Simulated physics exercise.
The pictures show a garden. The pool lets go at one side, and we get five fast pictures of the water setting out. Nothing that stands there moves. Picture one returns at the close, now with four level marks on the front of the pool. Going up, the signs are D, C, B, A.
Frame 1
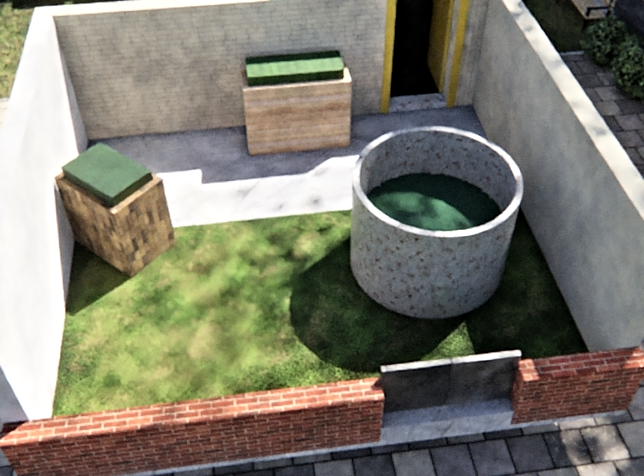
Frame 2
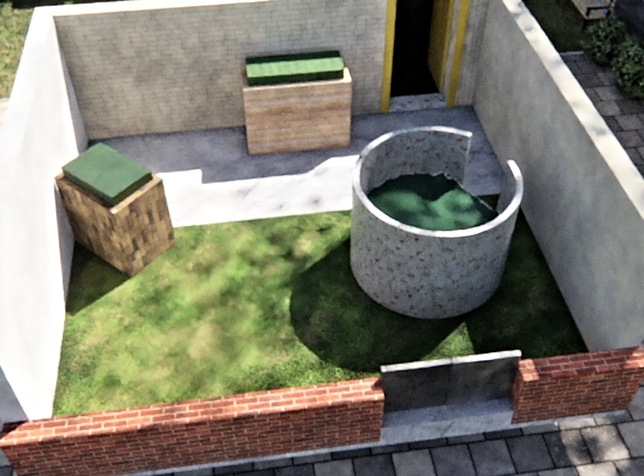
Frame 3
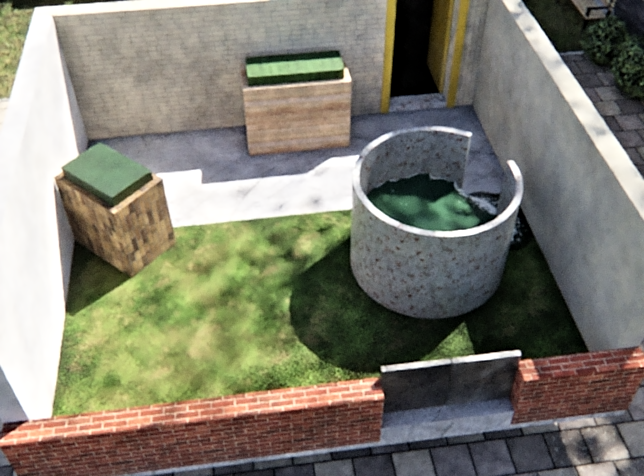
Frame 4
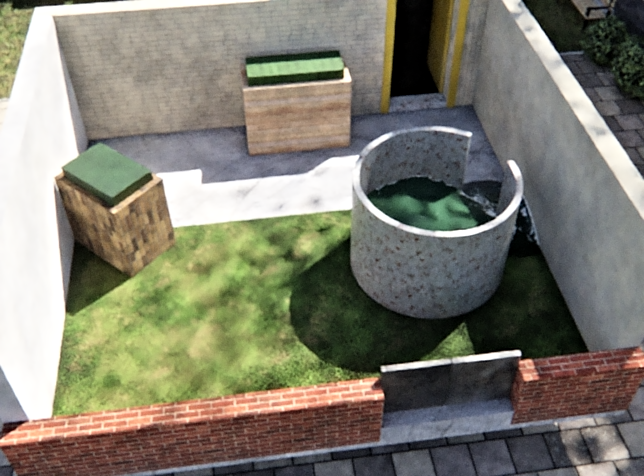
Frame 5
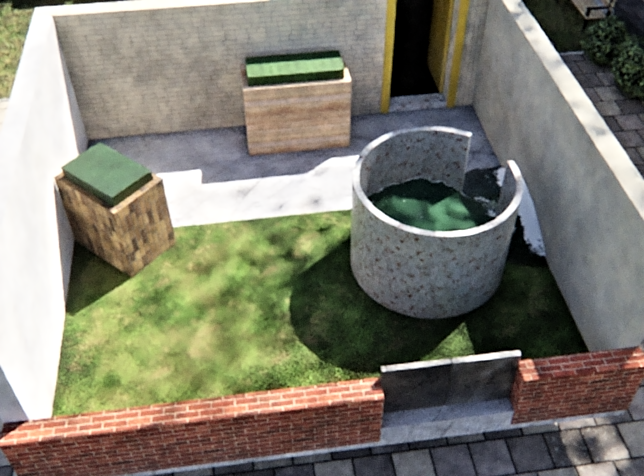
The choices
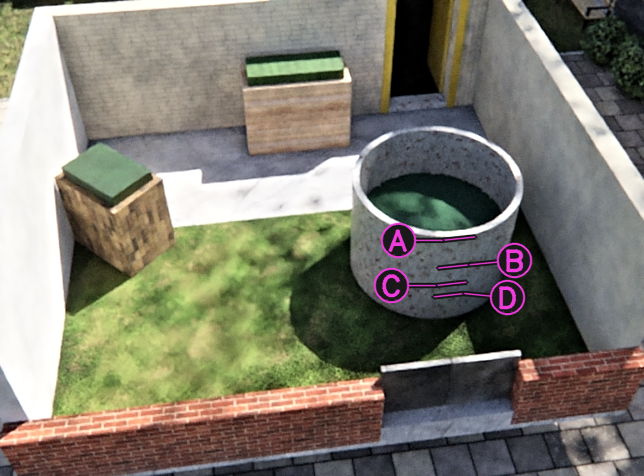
Round stone pool in a walled garden opening with a gap at its back right, green water pouring out beside the wall.
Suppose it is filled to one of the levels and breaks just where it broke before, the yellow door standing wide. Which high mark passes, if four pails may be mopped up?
I would pick line D.
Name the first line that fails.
Here it is line C.
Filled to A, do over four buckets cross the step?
Yes.
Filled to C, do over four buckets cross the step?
Yes.
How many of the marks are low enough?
One of them.
On the marked copy, A at (458, 238); B at (453, 266); C at (450, 283); D at (449, 295); from the bottom up D, C, B, A.
Choosing A, dozens of bucketfuls pour in.
Choosing B, dozens of bucketfuls pour in.
Choosing C, about 10 bucketfuls get in.
Choosing D, a bucket or two gets in.
